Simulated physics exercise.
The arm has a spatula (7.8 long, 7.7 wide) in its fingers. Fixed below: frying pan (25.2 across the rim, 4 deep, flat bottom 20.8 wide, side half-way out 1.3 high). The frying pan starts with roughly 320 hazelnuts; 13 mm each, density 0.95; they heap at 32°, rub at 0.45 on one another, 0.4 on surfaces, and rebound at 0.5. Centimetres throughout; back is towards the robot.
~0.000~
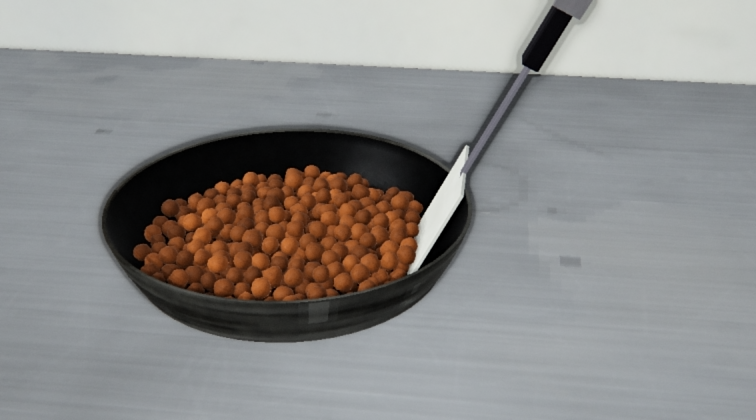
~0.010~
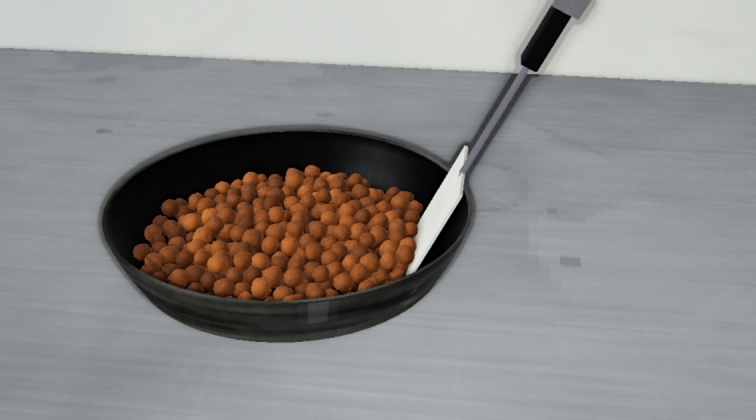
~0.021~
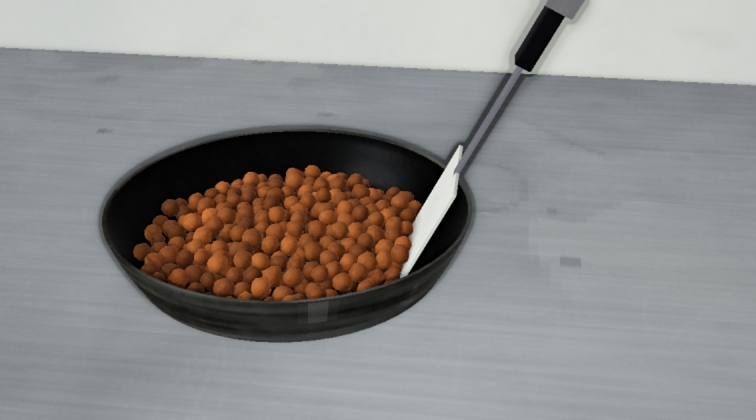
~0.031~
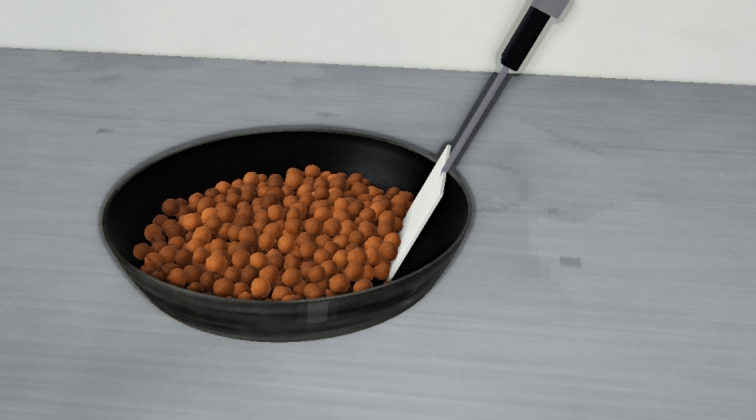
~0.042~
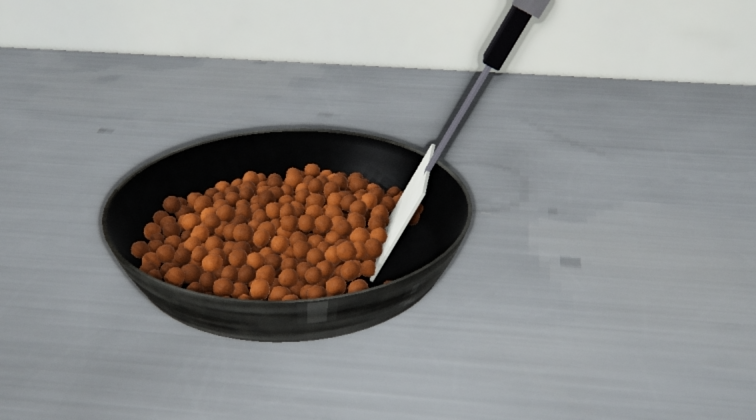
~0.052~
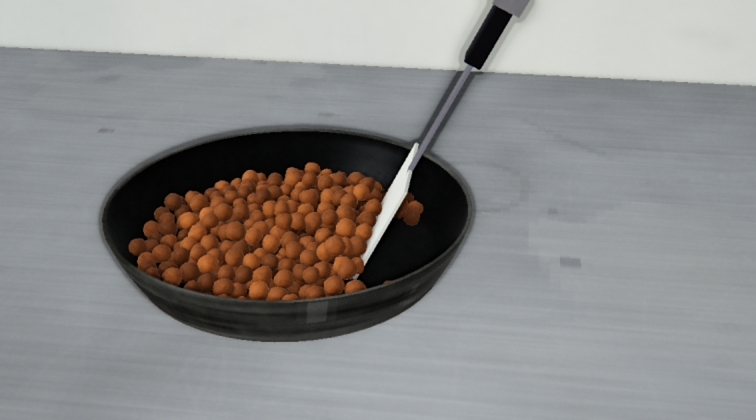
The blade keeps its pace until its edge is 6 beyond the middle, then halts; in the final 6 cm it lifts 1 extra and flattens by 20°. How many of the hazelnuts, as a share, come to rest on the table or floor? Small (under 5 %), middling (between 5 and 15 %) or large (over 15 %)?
On the table or floor the share is middling, between 5 and 15 %.
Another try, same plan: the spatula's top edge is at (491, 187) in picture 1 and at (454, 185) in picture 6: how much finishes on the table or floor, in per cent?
Some 0 per cent.
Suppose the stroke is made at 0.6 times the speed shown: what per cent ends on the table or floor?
Some 0 per cent.
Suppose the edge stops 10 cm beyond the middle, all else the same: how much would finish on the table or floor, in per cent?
Then about 25 per cent.
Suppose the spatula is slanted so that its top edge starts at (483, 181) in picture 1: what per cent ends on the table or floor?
Some 5 per cent.
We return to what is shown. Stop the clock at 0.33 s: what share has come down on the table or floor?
About 6 per cent.
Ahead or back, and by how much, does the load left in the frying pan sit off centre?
Some 4.0 cm ahead.
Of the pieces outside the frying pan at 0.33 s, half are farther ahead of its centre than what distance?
Some 18 cm.
After 0.08 s, sloping 64°, highest piece 6 above the table; 321 in the frying pan.
After 0.12 s, sloping 57°, highest piece 7 above the table; 321 in the frying pan.
After 0.33 s, sloping 44°, highest piece 5 above the table; 299 in the frying pan, 19 on the table or floor, 3 on the blade or in flight.
After 1.38 s, sloping 44°, highest piece 5 above the table; 298 in the frying pan, 23 on the table or floor.
In the end, 298 in the frying pan, 23 on the table or floor. That is 7 % on the table or floor.
